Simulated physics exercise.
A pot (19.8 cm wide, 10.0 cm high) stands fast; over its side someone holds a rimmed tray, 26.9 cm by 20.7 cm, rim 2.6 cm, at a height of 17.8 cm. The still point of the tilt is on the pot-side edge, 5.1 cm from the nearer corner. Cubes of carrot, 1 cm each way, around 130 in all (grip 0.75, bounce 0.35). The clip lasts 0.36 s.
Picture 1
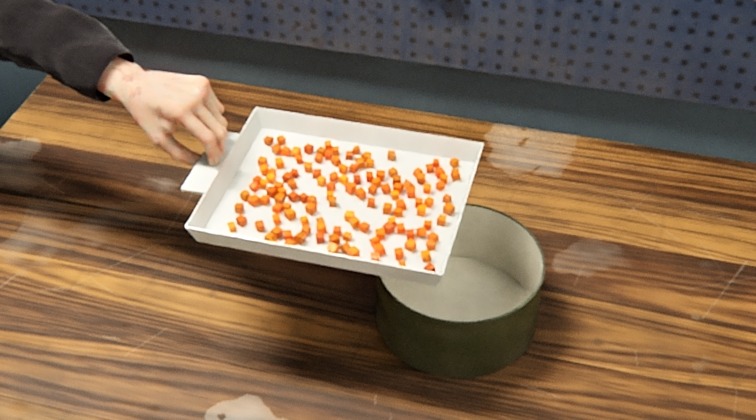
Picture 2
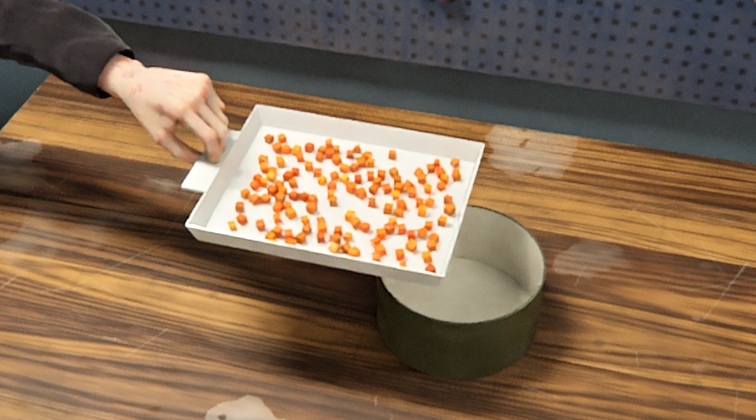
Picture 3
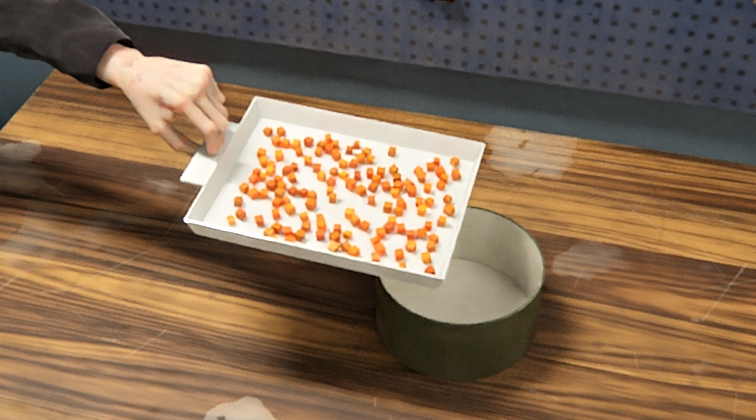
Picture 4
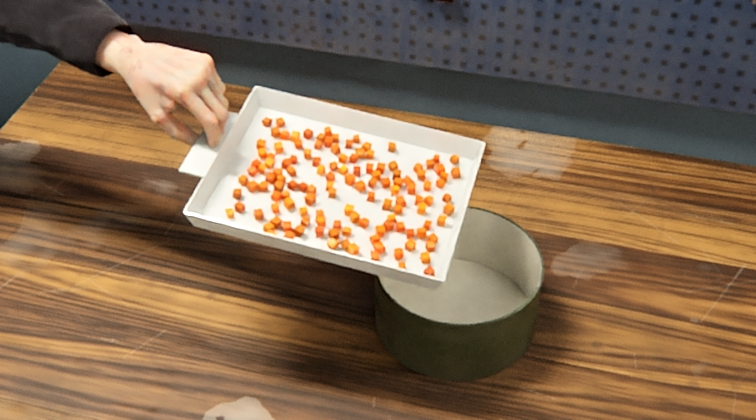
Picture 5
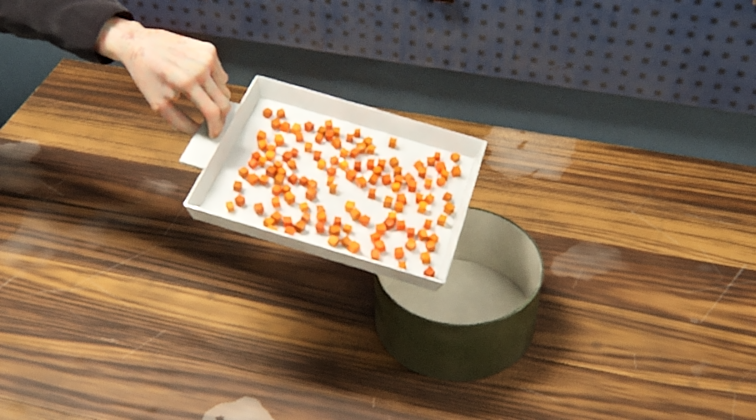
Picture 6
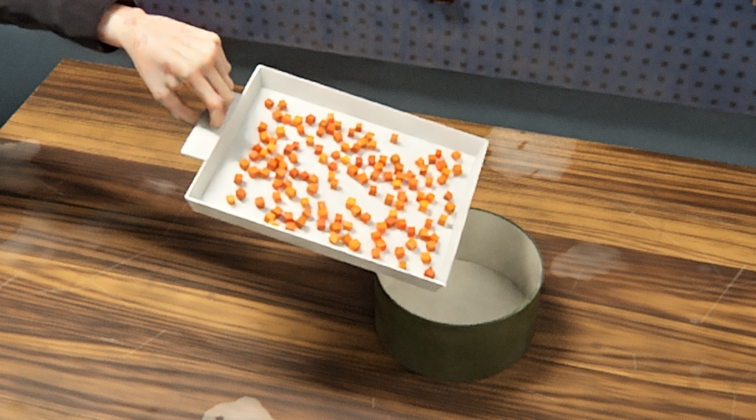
Hand gradually tilting a white rimmed tray of scattered orange carrot cubes, its left side rising beside a dark green pot.
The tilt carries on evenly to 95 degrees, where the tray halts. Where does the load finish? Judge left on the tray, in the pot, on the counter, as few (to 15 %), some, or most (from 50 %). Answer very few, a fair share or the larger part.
Left on the tray: Very few; in the pot: A fair share; on the counter: The larger part.
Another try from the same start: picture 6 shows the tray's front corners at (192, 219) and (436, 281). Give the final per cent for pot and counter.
Pot 0, counter 100.
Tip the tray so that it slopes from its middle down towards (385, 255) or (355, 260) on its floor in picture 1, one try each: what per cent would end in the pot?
About 0 and 0 per cent.
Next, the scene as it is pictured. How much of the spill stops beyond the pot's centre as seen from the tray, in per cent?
Roughly 90 per cent.
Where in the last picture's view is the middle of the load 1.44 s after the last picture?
At about (449, 249).
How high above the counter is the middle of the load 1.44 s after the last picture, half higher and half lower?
Roughly 20 cm.
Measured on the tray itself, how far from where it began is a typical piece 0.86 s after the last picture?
About 11 cm.
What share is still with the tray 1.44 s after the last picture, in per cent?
Roughly 80 per cent.
Then, 0.86 s after the last picture, tilt 51 degrees; the tray holds 90 %, the pot 0 %.
Then, 1.44 s after the last picture, tilt 77 degrees; the tray holds 80 %, the pot 5 %.
Then, 2.07 s after the last picture, tilt 95 degrees; the tray holds 10 %, the pot 20 %.
In the end, tray 0 %, pot 25 %, counter 75 %.
